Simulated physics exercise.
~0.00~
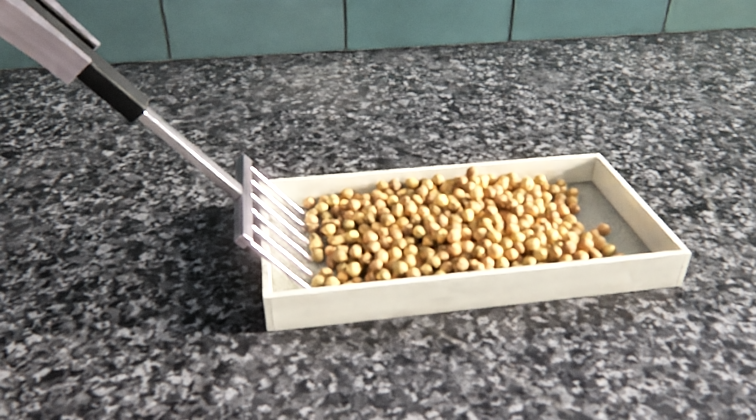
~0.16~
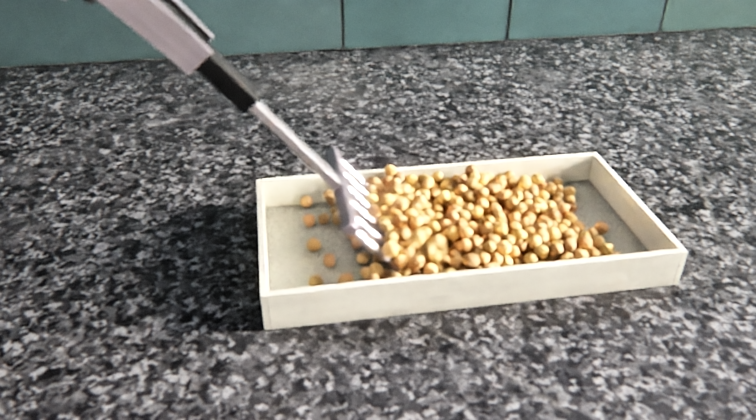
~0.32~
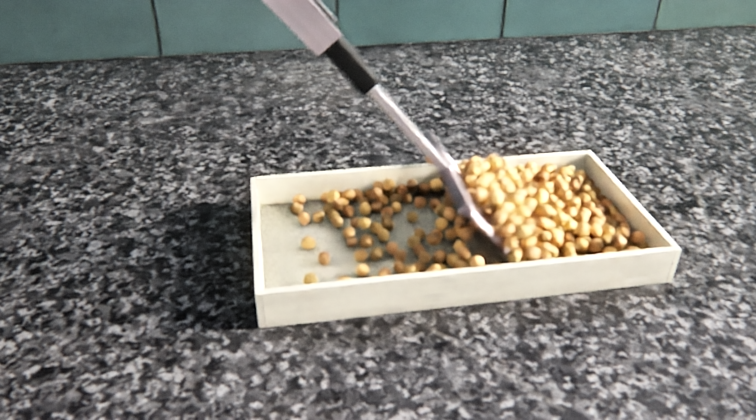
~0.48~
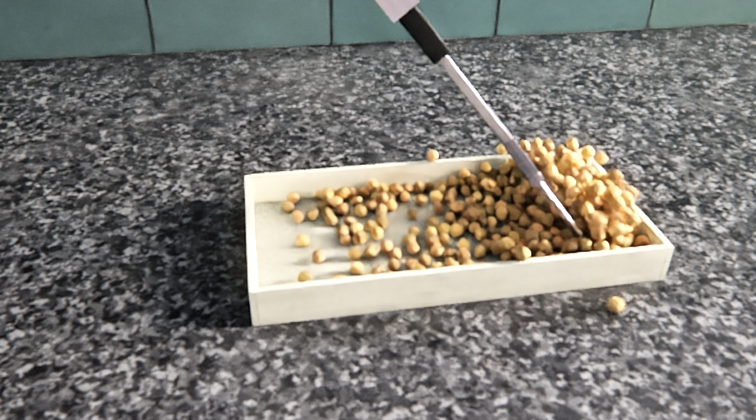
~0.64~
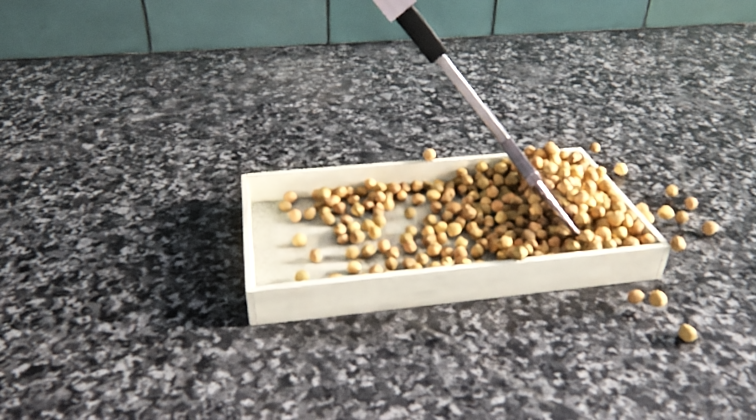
A metal comb with round teeth on a slanted, pale and black handle moves through a shallow cream trough on a speckled grey counter, seen from slightly above with teal tiles behind. It starts at the left end, beside a broad layer of golden dried chickpeas. The comb sweeps right, pushing many of them into a mound while others slip through and stay scattered behind it. Near the right end it stops, and the heap swells above the rim. Several chickpeas spill onto the counter, mostly at the right, while most remain in the trough.
